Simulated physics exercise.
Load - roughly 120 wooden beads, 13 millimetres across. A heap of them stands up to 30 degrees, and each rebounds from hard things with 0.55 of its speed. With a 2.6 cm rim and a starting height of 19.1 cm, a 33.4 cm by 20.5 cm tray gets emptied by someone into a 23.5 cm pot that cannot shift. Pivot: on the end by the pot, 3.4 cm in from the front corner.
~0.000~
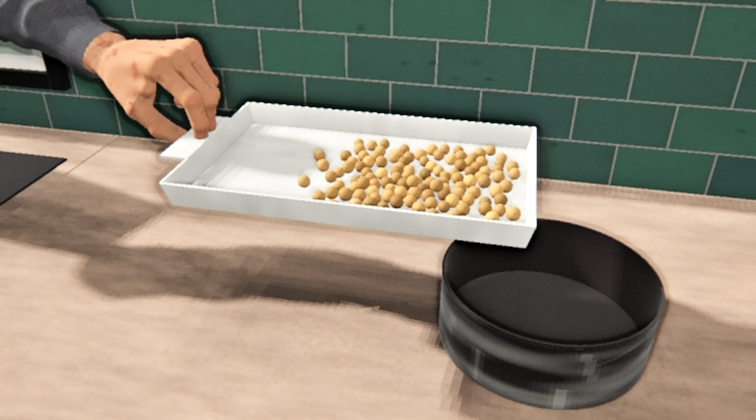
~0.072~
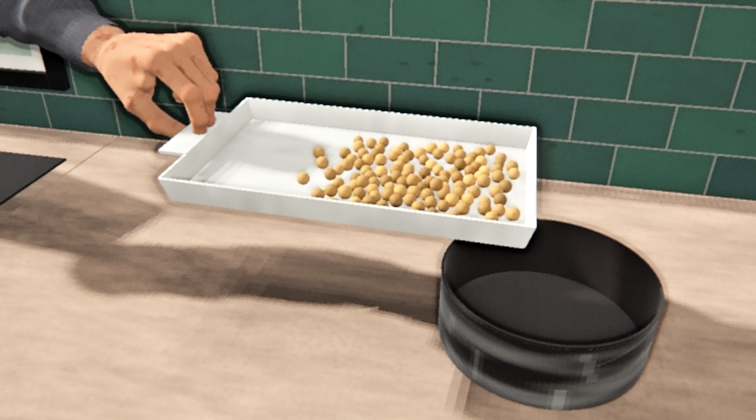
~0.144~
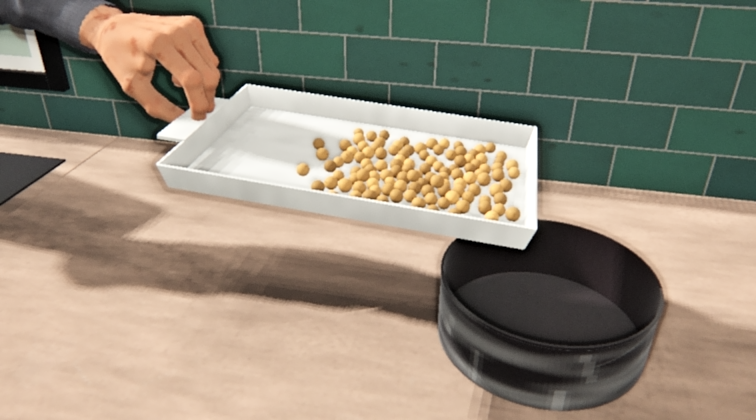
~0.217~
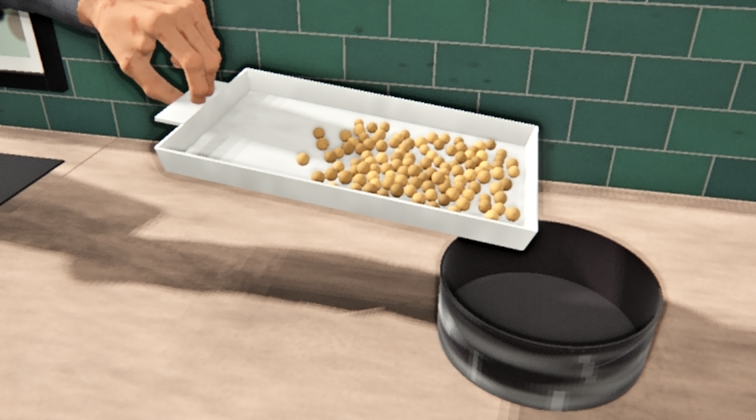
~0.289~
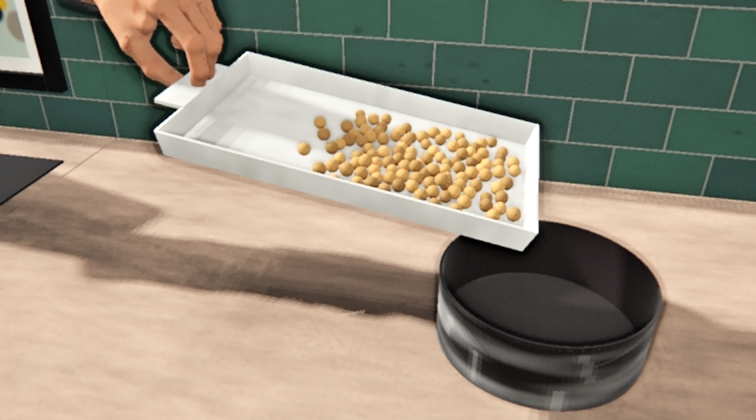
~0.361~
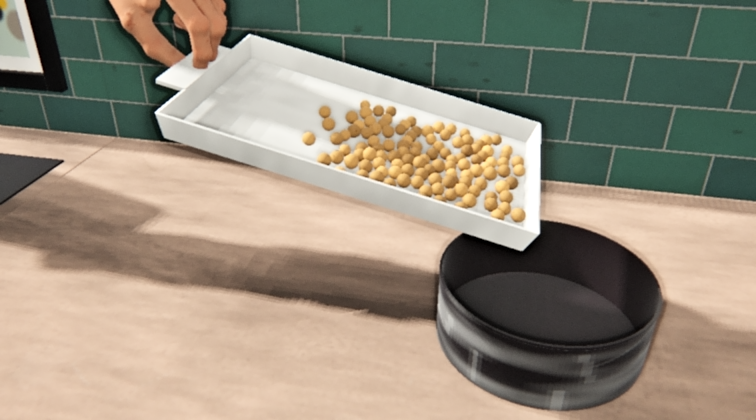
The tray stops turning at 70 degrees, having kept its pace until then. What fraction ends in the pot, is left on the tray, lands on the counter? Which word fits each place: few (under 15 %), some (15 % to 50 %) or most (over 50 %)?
Pot gets few; tray gets most; counter gets few.
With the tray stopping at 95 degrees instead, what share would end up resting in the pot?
You'd end up with some 60 % in the pot.
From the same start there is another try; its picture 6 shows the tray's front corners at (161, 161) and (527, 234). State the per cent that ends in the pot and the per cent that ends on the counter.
In the pot: 0 per cent; on the counter: 0 per cent.
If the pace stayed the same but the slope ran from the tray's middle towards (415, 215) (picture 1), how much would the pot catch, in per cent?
About 0 per cent.
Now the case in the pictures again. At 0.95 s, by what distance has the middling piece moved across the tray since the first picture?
Displacement on the tray: Roughly 4 cm.
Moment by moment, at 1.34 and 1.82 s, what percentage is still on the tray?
Around 100 first, about 100 after.
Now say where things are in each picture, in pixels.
In the first frame, tray tilt 0 degrees, front corners at (169, 181) and (528, 222); middle of the pieces at (417, 181); pot at (550, 273).
In the second frame, tray tilt 1 degrees, front corners at (167, 176) and (528, 222); middle of the pieces at (417, 180).
In the third frame, tray tilt 4 degrees, front corners at (166, 162) and (529, 224), lowest corner right front; middle of the pieces at (417, 175).
In the fourth frame, tray tilt 7 degrees, front corners at (165, 146) and (530, 225), lowest corner right front; middle of the pieces at (417, 170).
In the fifth frame, tray tilt 10 degrees, front corners at (164, 130) and (530, 227), lowest corner right front; middle of the pieces at (419, 165).
In the sixth frame, tray tilt 14 degrees, front corners at (166, 112) and (532, 227), lowest corner right front; middle of the pieces at (424, 160); pot at (547, 274). The tray's pace is about 45 degrees a second.
After 0.95 s, tilt 40 degrees; the tray holds 100 %, the pot 0 %.
After 1.34 s, tilt 58 degrees; the tray holds 100 %, the pot 0 %.
After 1.82 s, tilt 70 degrees; the tray holds 100 %, the pot 0 %.
In the end, at 2.1 s, pot 0 %, tray 100 %, counter 0 %.
